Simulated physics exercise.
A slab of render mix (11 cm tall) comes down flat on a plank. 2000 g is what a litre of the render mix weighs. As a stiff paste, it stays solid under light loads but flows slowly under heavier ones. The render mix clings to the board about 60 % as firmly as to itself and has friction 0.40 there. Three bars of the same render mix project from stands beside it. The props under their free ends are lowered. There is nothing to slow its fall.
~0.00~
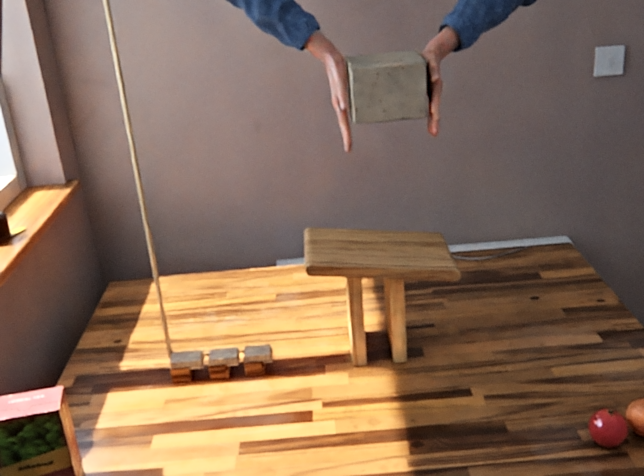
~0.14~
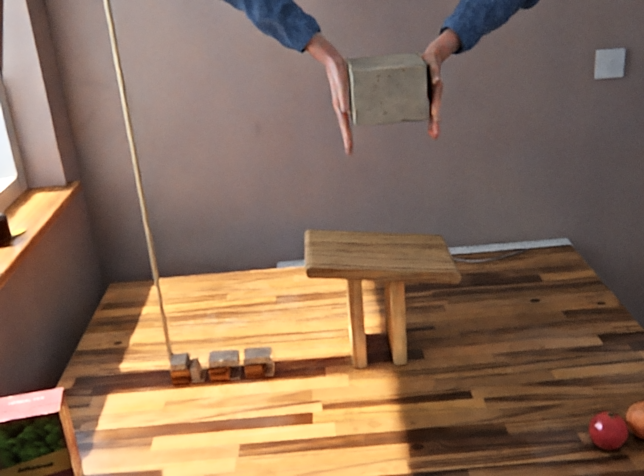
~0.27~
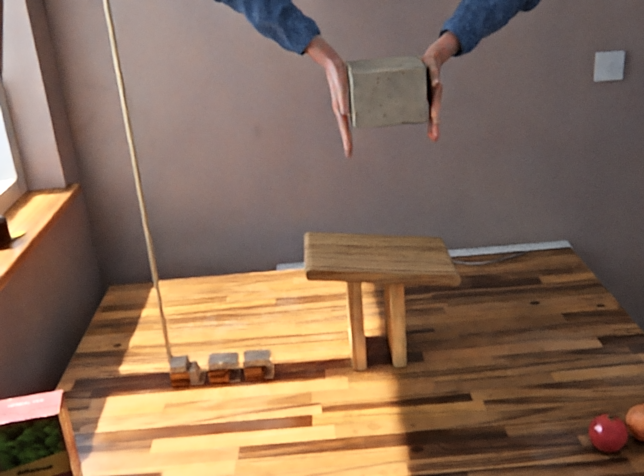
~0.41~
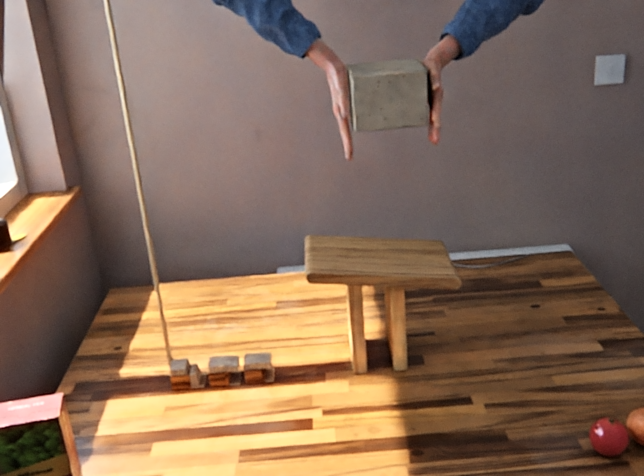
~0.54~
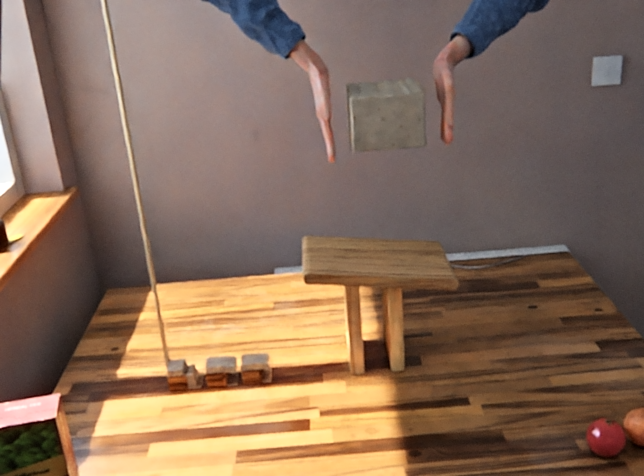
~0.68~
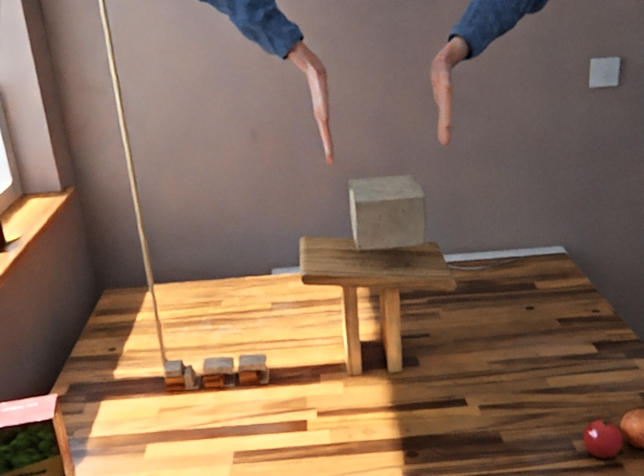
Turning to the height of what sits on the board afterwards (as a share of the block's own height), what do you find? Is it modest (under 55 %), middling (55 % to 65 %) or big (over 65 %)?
It is middling, 55 % to 65 %.
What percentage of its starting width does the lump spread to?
Roughly 170 per cent.
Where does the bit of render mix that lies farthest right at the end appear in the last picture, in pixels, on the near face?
Pixel: Approx. (446, 265).
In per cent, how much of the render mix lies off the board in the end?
20 % off the board.
After 0.79 s, it stands 58 % of its first height and none has gone off the board.
After 0.92 s, it stands 58 % of its first height and none has gone off the board.
After 1.06 s, it stands 58 % of its first height and 21 % has gone off the board.
After 1.19 s, it stands 58 % of its first height and 21 % has gone off the board.
After 1.30 s, it stands 58 % of its first height and 21 % has gone off the board.
